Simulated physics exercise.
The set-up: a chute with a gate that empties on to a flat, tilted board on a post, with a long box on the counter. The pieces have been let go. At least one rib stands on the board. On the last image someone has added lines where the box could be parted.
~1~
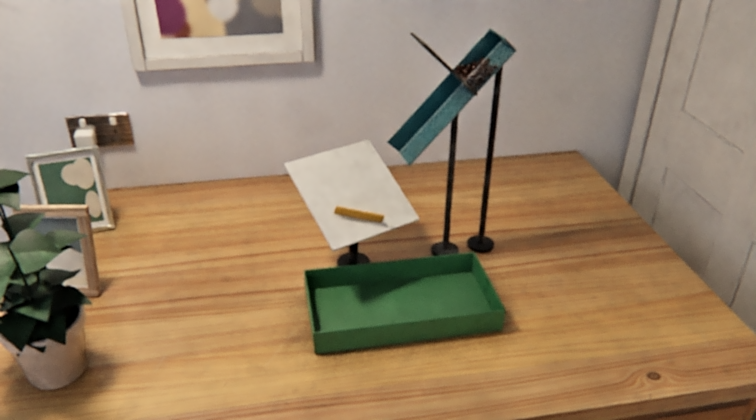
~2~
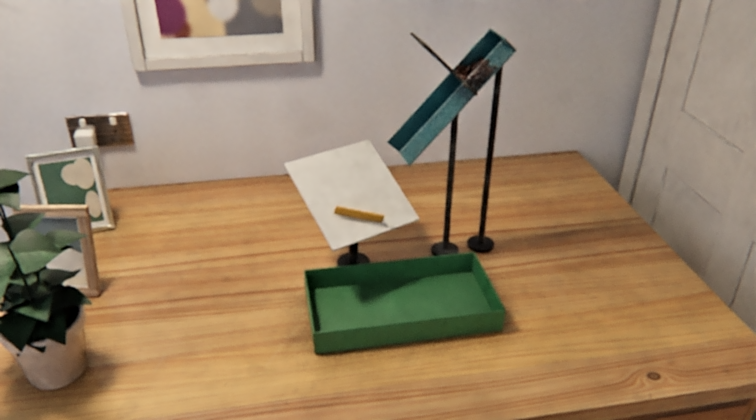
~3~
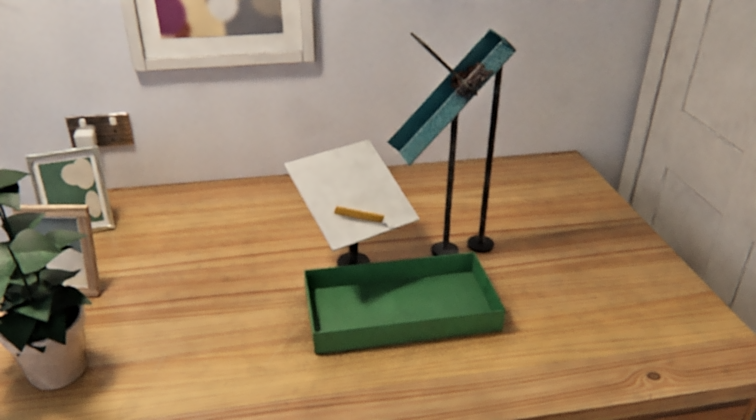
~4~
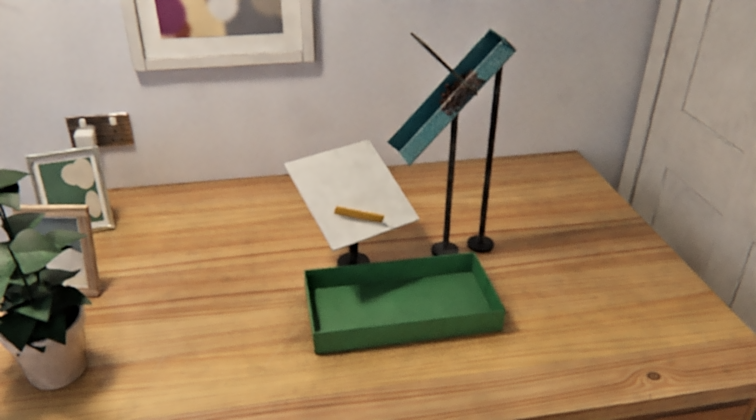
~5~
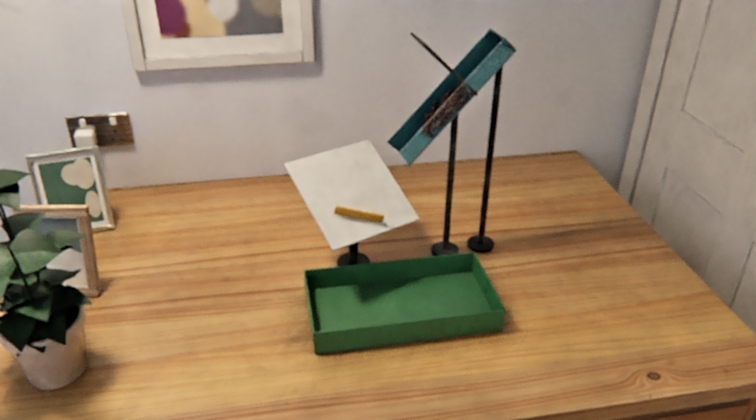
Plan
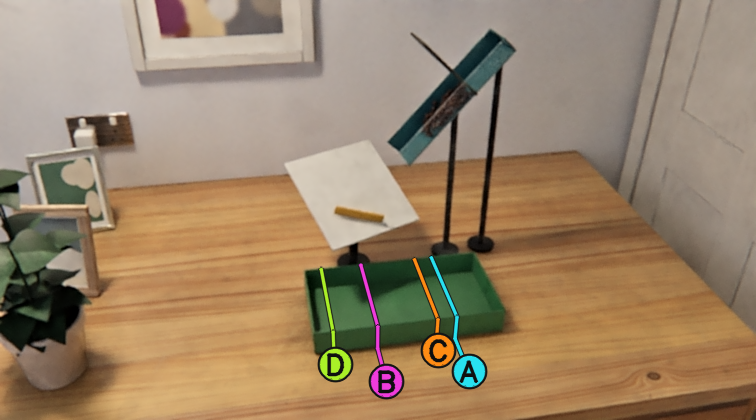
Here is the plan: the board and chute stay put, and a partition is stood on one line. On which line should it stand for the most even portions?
Best: C.
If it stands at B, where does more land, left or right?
More lands on the right.
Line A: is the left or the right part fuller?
More lands on the left.
On the marked copy, line A crosses the front rim at (456, 316); line B crosses the front rim at (377, 325); line C crosses the front rim at (437, 318); line D crosses the front rim at (332, 331).
For line A, of what is caught, almost all on the left of the divider, just a few on the right.
For line B, of what is caught, roughly a quarter on the left of the divider, the larger part on the right.
For line C, of what is caught, roughly half on the left of the divider, roughly half on the right.
For line D, of what is caught, about a tenth on the left of the divider, almost all on the right.
